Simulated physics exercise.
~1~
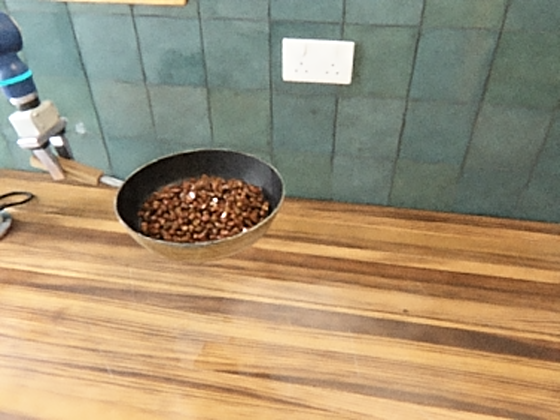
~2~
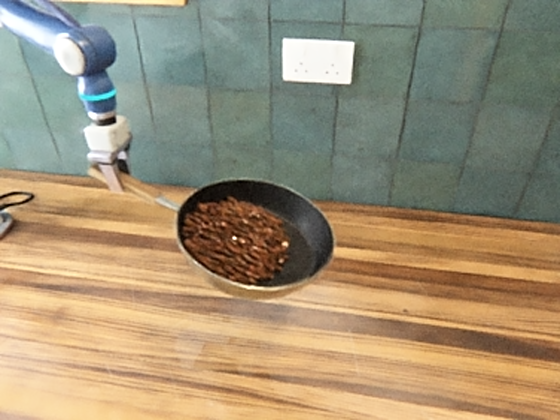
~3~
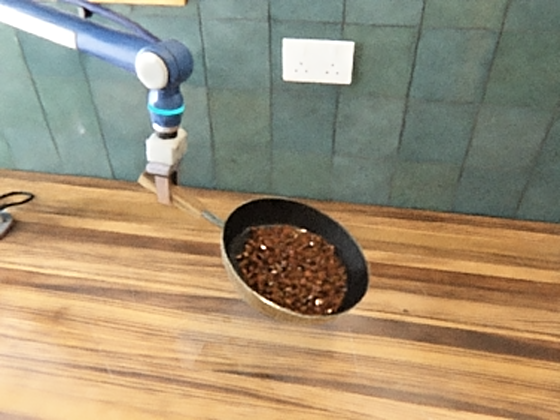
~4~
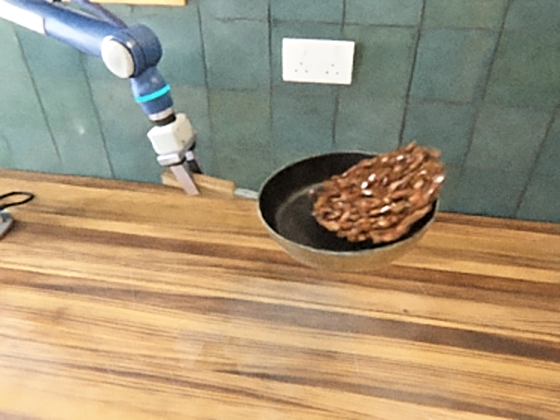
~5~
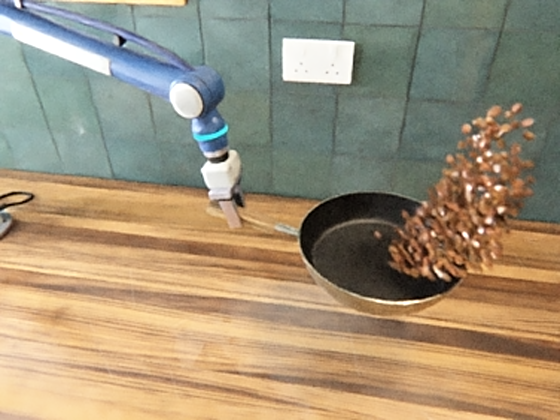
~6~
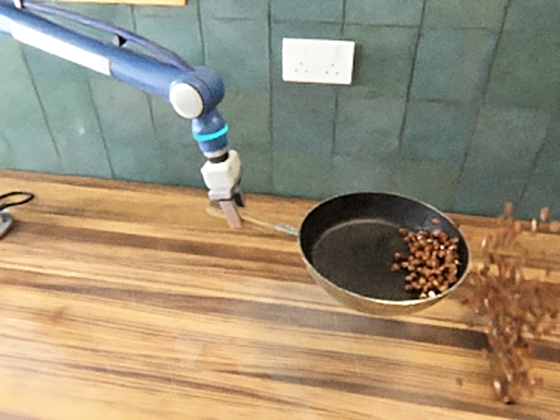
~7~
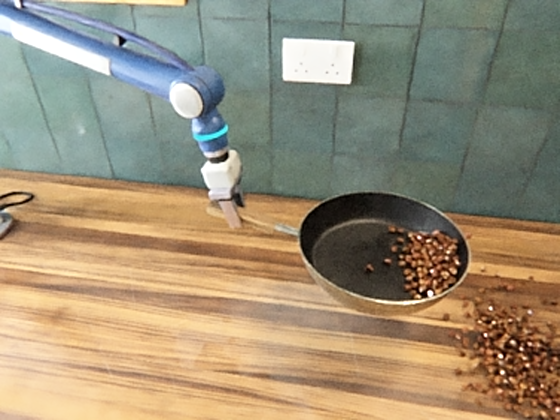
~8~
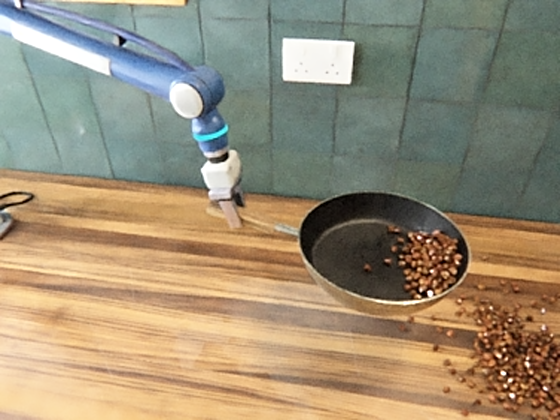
In this clip, a blue and white robot arm holds a frying pan of small brown pellets above a wooden counter, swings it right, dips and tosses the load; many pellets fly over the far rim and scatter on the counter, while some remain in the pan.
